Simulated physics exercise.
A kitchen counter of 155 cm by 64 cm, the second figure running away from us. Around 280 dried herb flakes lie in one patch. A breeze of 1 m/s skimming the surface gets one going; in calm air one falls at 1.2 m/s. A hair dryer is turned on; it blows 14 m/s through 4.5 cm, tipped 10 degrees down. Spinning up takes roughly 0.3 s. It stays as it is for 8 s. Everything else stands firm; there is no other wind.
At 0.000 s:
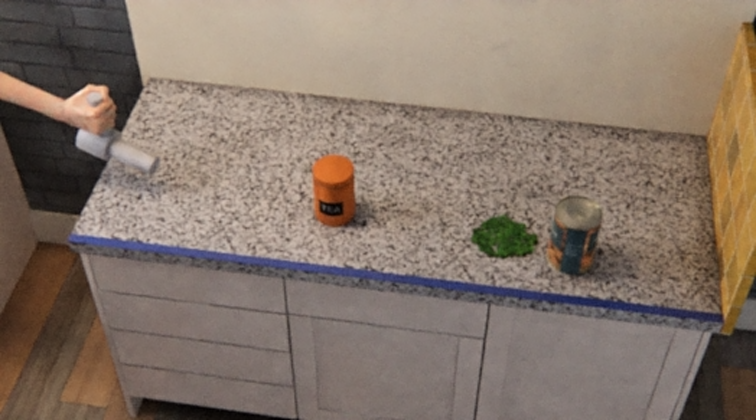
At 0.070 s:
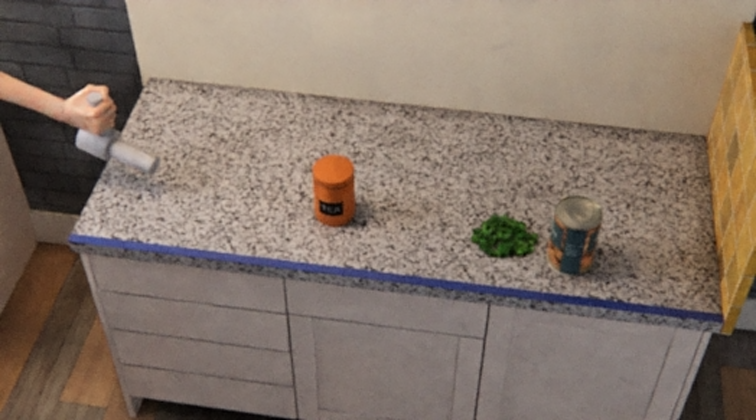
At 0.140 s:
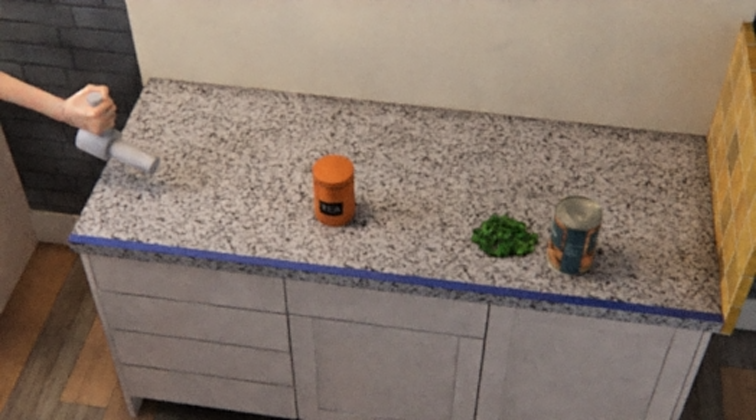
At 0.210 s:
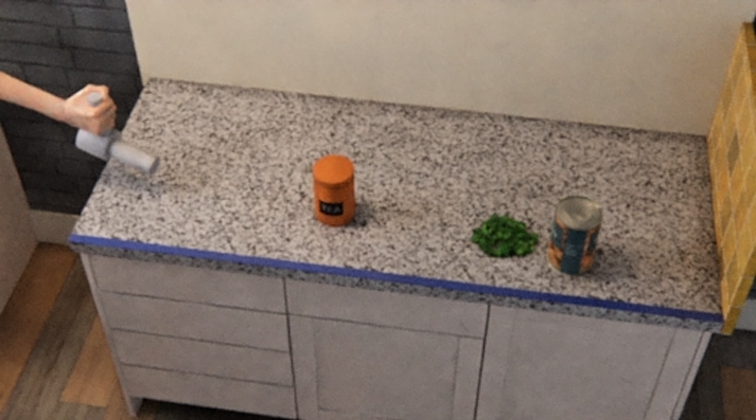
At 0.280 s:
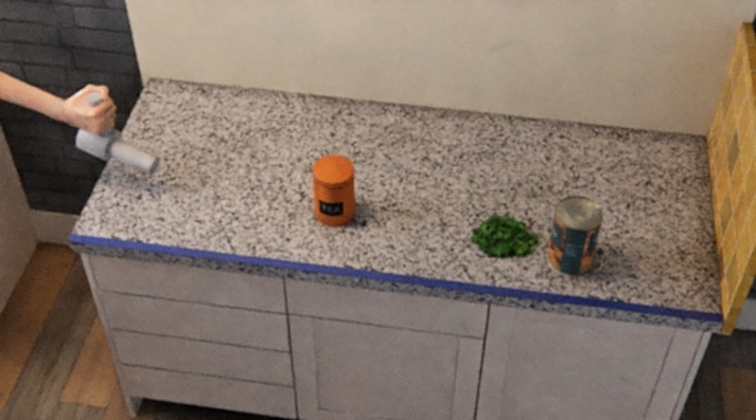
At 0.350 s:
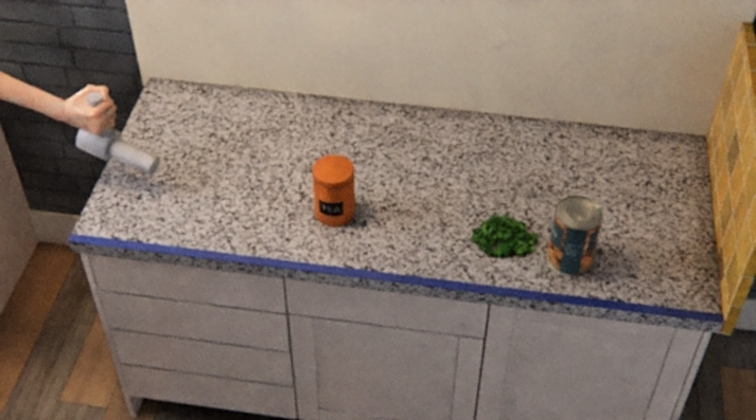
A hand held a gray hair dryer over the left end of a speckled kitchen counter, while an orange tea jar, a patch of green herb flakes and a tin all stayed still.
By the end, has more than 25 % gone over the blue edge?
Answer: No.
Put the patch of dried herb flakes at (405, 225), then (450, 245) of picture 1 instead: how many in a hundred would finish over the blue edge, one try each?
In that order: 10 %, 15 %.
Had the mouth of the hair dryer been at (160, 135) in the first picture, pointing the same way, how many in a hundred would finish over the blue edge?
It would be near 80 %.
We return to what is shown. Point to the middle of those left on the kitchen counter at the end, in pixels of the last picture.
Near (705, 202).
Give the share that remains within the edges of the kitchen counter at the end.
Near 100 %.
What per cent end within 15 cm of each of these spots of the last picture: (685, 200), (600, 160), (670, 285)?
In turn about 40 %, 1 %, 3 %.
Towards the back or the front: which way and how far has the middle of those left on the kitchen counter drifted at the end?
Towards the back, some 20 cm.
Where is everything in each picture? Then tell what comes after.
In the first picture, the middle of the dried herb flakes is near (504, 239), none has stirred yet and the mouth of the hair dryer is at (155, 166).
In the second picture, the middle of the dried herb flakes is near (504, 237), none has stirred yet and the blue edge is centred on (384, 281).
In the third picture, the middle of the dried herb flakes is near (504, 237), none has stirred yet, the top of a tin is at (579, 212) and the top of a jar is at (333, 169).
In the fourth picture, the middle of the dried herb flakes is near (504, 237) and none has stirred yet.
In the fifth picture, the middle of the dried herb flakes is near (504, 237) and none has stirred yet.
In the sixth picture, the middle of the dried herb flakes is near (504, 237) and none has stirred yet.
After 1.6 s, 3 % are over the blue edge; the middle of those still in play is near (628, 219); 3 % have settled or left.
After 2.6 s, 3 % are over the blue edge; the middle of those still in play is near (681, 214); 7 % have settled or left.
After 4.4 s, 4 % are over the blue edge; the middle of those still in play is near (694, 213); 23 % have settled or left.
After 8.0 s, at the end, 4 % are over the blue edge; the middle of those still in play is near (705, 202).
